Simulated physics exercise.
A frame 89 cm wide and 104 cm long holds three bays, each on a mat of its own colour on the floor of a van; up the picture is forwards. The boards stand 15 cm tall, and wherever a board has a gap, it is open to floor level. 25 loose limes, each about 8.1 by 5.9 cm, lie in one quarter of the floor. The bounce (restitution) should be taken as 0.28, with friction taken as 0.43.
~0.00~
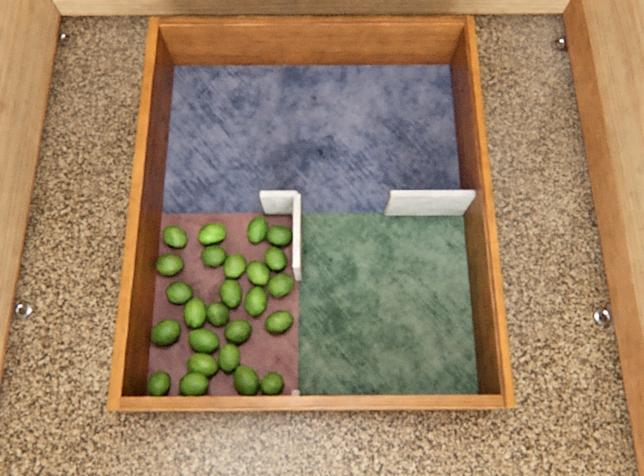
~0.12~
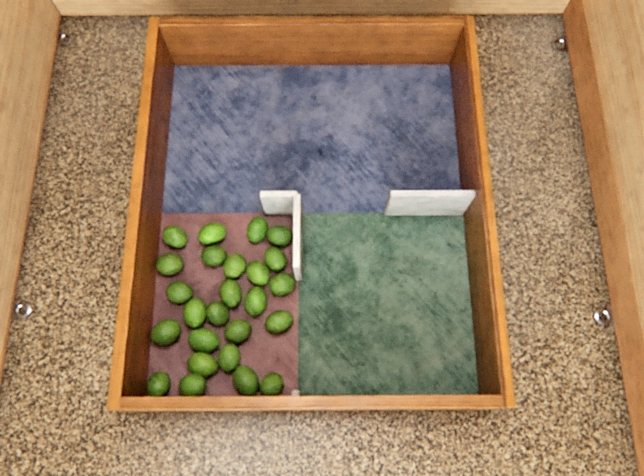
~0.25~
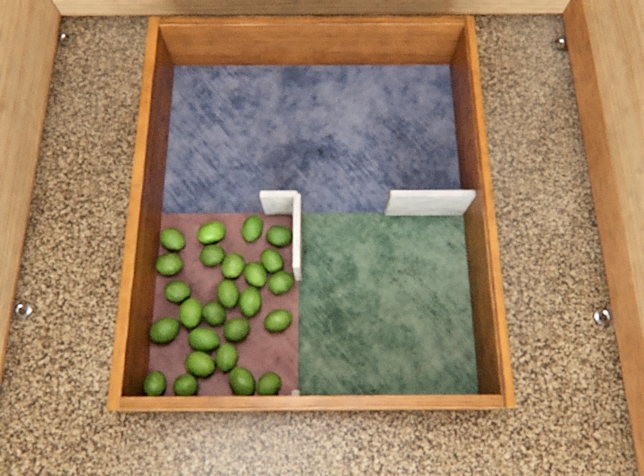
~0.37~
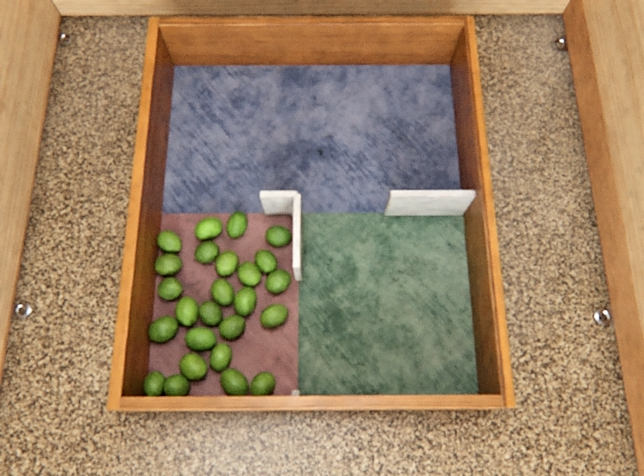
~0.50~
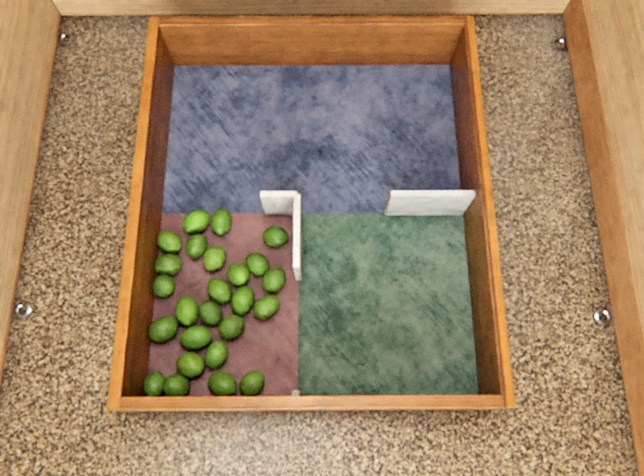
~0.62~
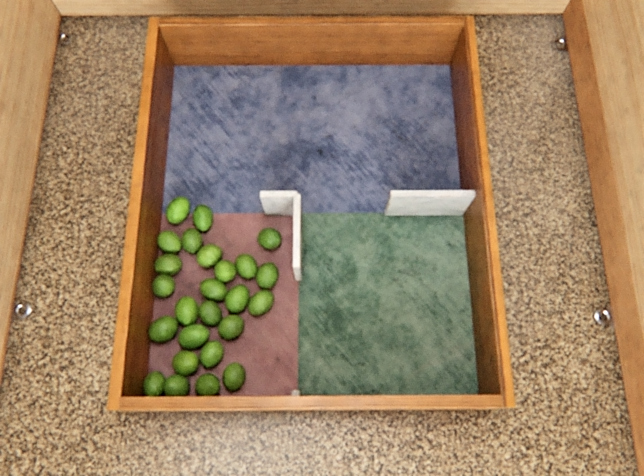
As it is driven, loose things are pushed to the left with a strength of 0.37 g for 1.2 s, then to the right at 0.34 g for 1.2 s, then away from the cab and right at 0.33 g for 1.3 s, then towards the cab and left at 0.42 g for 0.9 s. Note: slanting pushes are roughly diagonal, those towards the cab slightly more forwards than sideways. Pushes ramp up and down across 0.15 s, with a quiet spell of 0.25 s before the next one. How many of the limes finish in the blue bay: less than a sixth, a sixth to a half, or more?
Blue bay: Most of the load.
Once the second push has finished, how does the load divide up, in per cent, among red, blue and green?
In per cent: Red 40, blue 10 and green 50.
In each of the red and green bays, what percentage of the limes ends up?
Final split, approximately: Red 20 in a hundred, green 20 in a hundred.
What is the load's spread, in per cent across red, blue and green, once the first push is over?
Red 100 %, blue 0 %, green 0 %.
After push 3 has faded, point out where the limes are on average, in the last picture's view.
Mean location: Near (383, 304).
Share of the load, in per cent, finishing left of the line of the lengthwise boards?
Around 50 per cent.
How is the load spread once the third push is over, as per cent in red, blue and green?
At that point the shares are red 20, blue 10 and green 60 per cent.
After push 1 (1.44 s), 24 in the red bay and 1 in the blue bay.
After push 2 (2.89 s), 10 in the red bay, 3 in the blue bay and 12 in the green bay.
After push 3 (4.44 s), 6 in the red bay, 3 in the blue bay and 16 in the green bay.
After push 4 (5.59 s), 4 in the red bay, 16 in the blue bay and 5 in the green bay.
Final count (at 6.94 s), 5 in the red bay, 16 in the blue bay and 4 in the green bay. Asked share, 16 of 25, 64 per cent.
